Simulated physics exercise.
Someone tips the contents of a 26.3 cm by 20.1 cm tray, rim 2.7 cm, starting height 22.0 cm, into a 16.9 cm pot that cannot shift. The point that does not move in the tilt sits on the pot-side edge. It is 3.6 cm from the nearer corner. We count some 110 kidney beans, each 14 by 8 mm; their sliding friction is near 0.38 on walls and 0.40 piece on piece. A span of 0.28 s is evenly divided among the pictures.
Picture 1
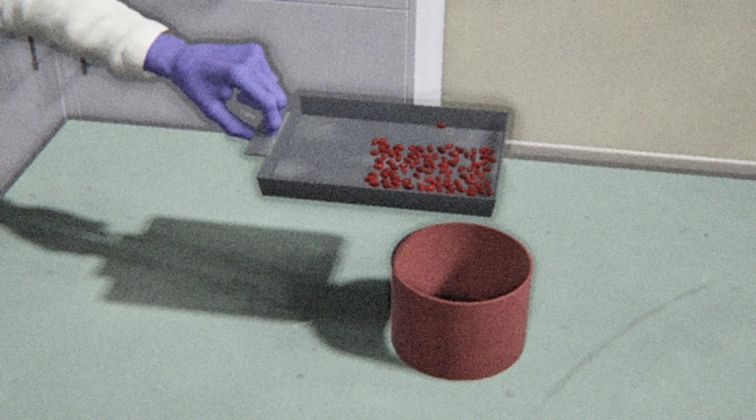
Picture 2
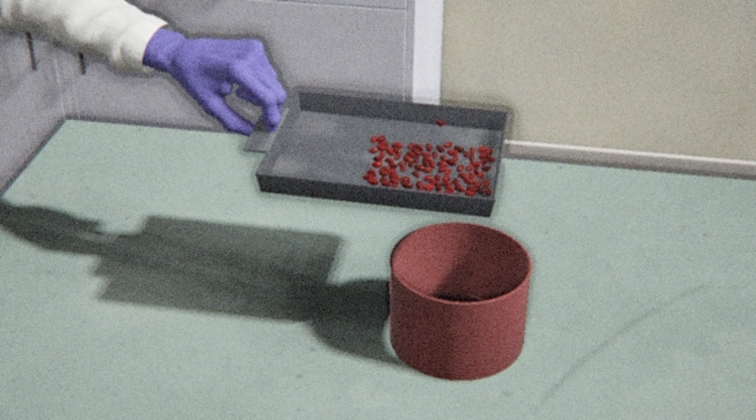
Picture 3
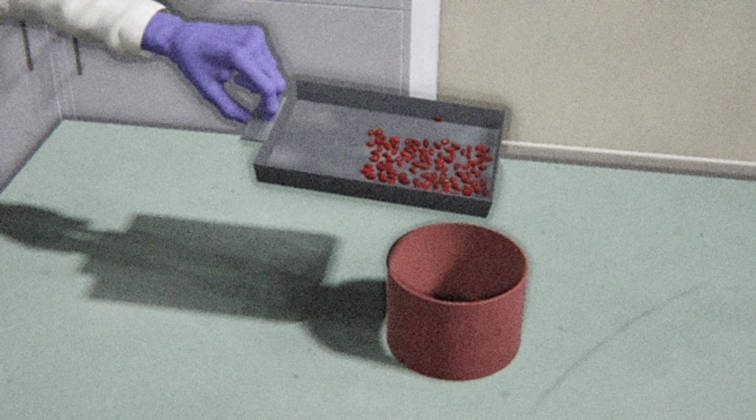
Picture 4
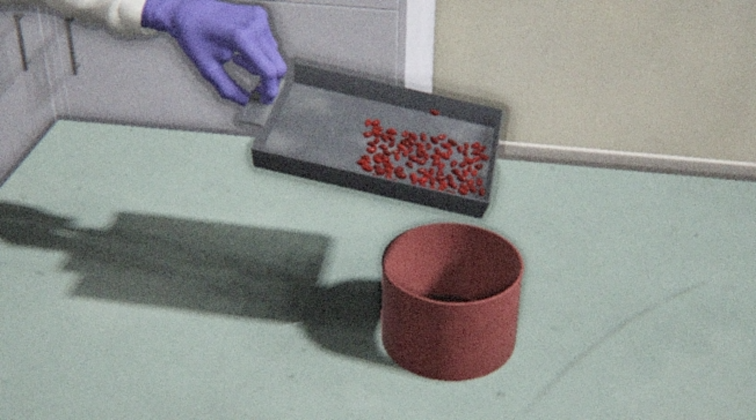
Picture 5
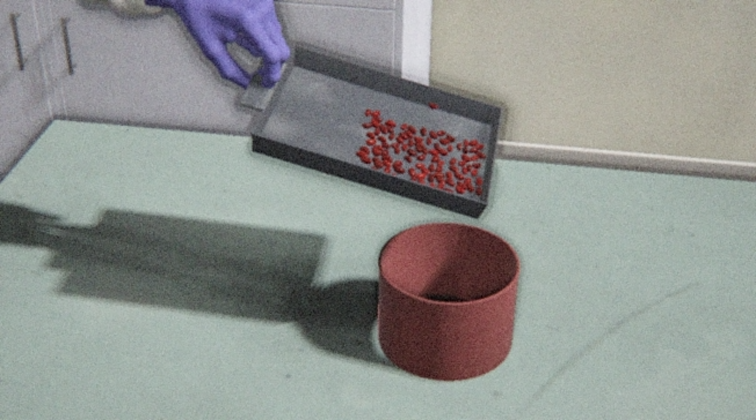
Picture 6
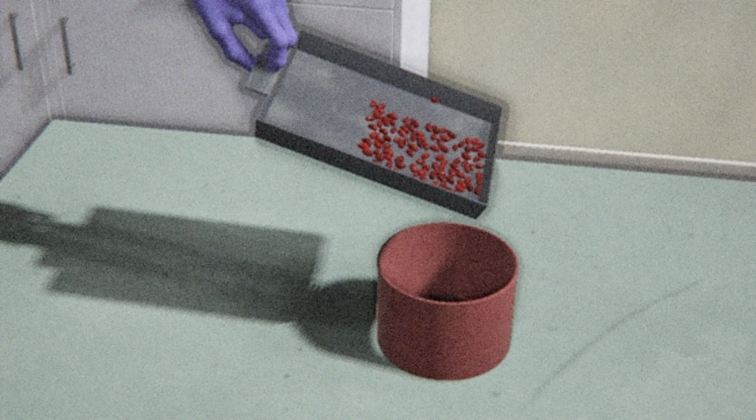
A purple-gloved hand raises the left end of a gray tray holding small red pieces.
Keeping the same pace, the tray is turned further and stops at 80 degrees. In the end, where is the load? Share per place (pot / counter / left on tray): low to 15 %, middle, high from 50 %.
Shares - pot: Low, counter: Middle, left on the tray: High.
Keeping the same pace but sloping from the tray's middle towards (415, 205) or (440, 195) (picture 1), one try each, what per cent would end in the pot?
First try: Around 15 percent; second try: Around 5 percent.
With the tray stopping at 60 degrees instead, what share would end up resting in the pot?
In that case some 0 per cent.
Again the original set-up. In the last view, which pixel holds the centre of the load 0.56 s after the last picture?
Near pixel (479, 157).
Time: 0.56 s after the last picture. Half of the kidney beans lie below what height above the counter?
Around 26 cm up.
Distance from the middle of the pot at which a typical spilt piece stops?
Close to 20 cm, give or take.
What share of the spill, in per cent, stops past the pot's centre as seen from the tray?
100 %.
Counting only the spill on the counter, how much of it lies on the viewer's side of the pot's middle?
80 %.
Then, 0.34 s after the last picture, tilt 49 degrees; the tray holds 100 %, the pot 0 %.
Then, 0.56 s after the last picture, tilt 68 degrees; the tray holds 100 %, the pot 0 %.
Then, 0.90 s after the last picture, tilt 80 degrees; the tray holds 90 %, the pot 0 %.
In the end, pot 0 %, counter 35 %, tray 60 %.
